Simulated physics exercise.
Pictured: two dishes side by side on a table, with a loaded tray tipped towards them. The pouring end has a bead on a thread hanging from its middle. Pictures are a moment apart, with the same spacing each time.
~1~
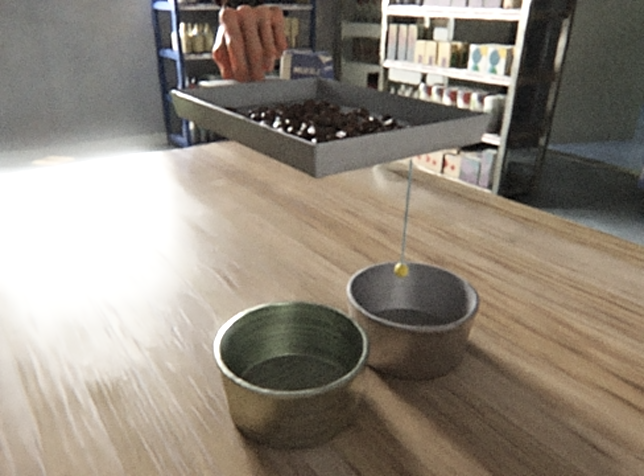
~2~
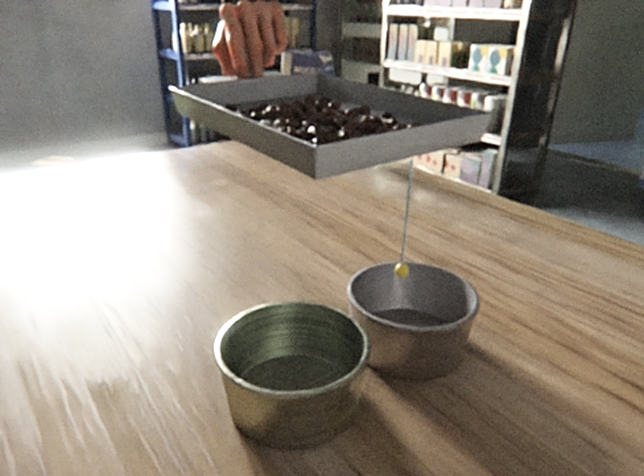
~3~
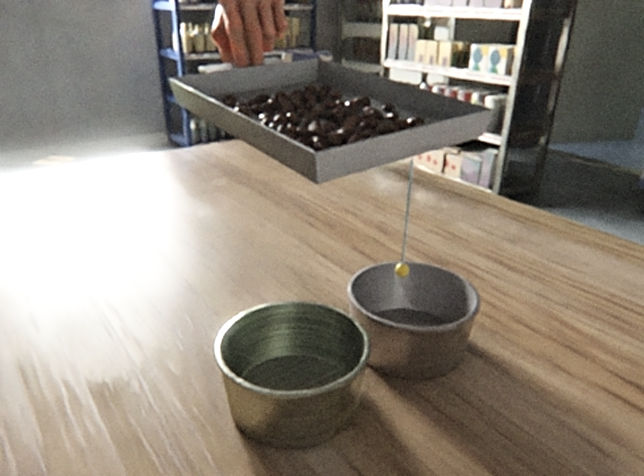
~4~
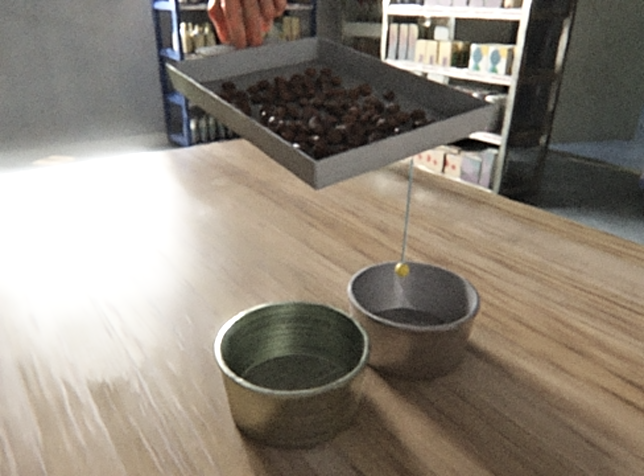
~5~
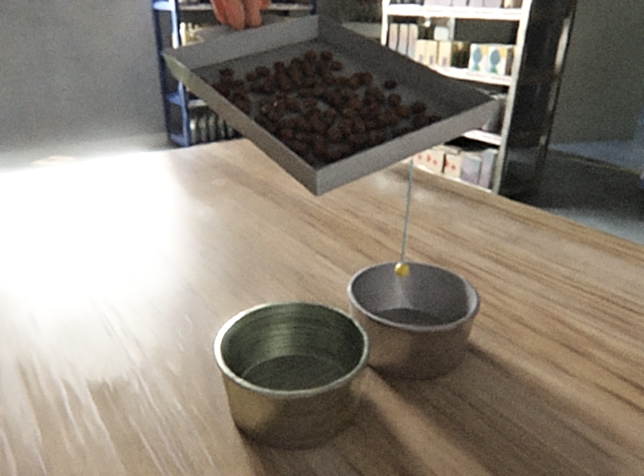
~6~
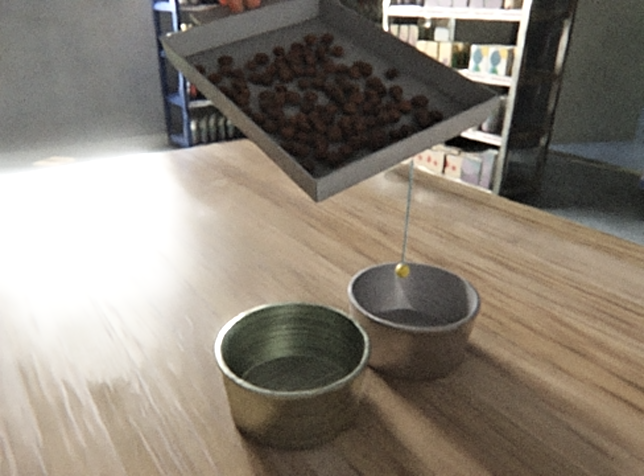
The video shows a hand holding a grey tray of small dark brown pieces above two round metal dishes on a wooden table, gradually tilting it towards the viewer with its near corner lowest, while a yellow bead hangs nearly still.
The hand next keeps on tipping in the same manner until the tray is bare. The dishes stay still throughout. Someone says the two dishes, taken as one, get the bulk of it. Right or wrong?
Right, they get more than half.
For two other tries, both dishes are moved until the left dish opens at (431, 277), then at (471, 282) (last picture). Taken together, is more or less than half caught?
Shy of half, then shy of half.
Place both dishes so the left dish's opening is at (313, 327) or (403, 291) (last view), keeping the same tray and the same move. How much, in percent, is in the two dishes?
Trial 1 90%, trial 2 0%.
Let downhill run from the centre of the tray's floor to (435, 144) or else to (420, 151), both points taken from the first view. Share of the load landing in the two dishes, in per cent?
I'd expect around 20 in a hundred first and around 20 in a hundred second.
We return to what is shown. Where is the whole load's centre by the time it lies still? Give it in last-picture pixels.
I'd place the middle at about (313, 385).
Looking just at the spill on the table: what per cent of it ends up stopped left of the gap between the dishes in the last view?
Some 40 %.
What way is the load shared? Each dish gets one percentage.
Left dish: 80 per cent; right dish: 0 per cent.
Soon, tray tipped steeply; all on the tray.
A while on, tray tipped past a quarter turn; most on the tray; a small part in the left dish; a small part in the air.
Towards the end, tray tipped past a quarter turn; most in the left dish; a stray few in the right dish; about a quarter outside both.
Finally, tray tipped past a quarter turn; most in the left dish; a stray few in the right dish; about a quarter outside both.
